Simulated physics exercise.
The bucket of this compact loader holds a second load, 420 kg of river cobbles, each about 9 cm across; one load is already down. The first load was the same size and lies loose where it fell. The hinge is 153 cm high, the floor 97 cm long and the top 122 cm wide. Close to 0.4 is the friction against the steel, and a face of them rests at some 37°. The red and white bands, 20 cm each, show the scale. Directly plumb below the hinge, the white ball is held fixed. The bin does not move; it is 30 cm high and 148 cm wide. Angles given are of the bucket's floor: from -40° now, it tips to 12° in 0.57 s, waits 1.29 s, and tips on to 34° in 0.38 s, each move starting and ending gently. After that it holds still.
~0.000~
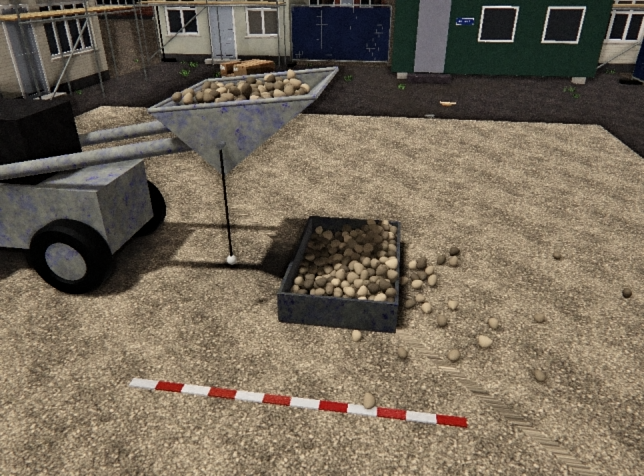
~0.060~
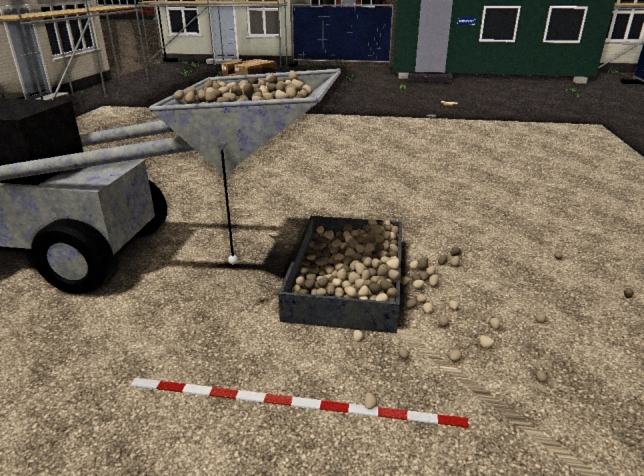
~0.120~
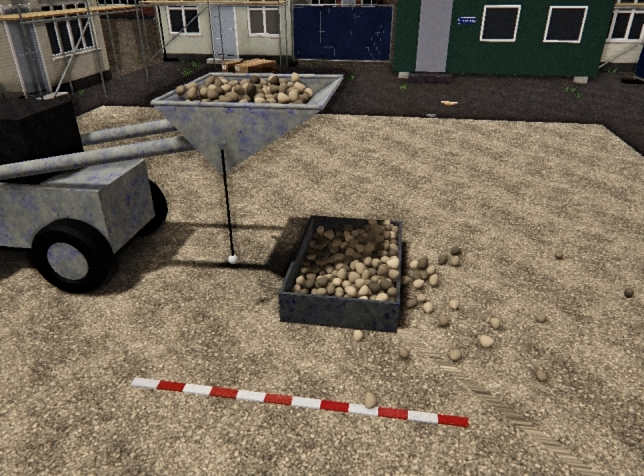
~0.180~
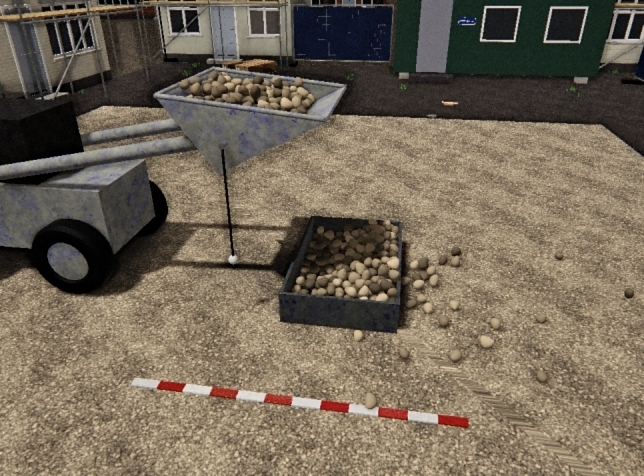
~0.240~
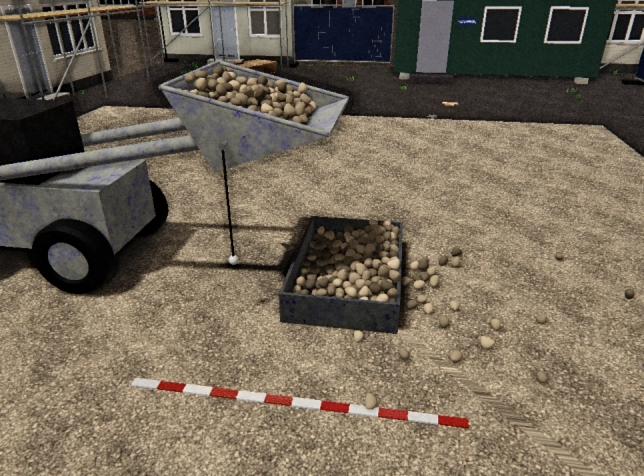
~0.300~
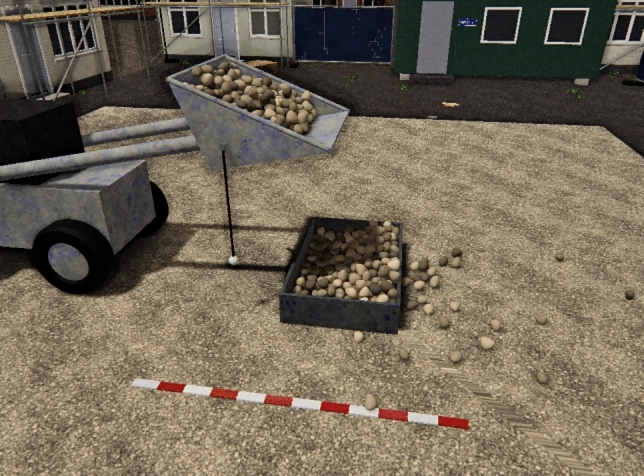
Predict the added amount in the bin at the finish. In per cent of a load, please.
Some 79 per cent is added.
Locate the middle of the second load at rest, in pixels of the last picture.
I'd point to about (354, 255).
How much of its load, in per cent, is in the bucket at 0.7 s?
Some 100 %, roughly, is held.
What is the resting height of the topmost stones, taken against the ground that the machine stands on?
The top ends about 54 cm above the ground.
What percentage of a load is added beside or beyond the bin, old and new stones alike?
Close to 20 parts in a hundred of a load.
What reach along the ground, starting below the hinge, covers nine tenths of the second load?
Roughly 160 centimetres.
After 0.4 s the floor is at 4°; in per cent of one load, 100 in the bucket, 93 in the bin, 8 beside or beyond the bin; the foremost stones are at (520, 299).
After 0.7 s the floor is at 12°; in per cent of one load, 100 in the bucket, 93 in the bin, 8 beside or beyond the bin; the foremost stones are at (520, 299).
After 2.7 s the floor is at 34°; in per cent of one load, 16 in the bucket, 166 in the bin, 18 beside or beyond the bin; the foremost stones are at (544, 305).
After 5.5 s the floor is at 34°; in per cent of one load, 0 in the bucket, 172 in the bin, 28 beside or beyond the bin; the foremost stones are at (547, 305). Net gain in the bin, 79.
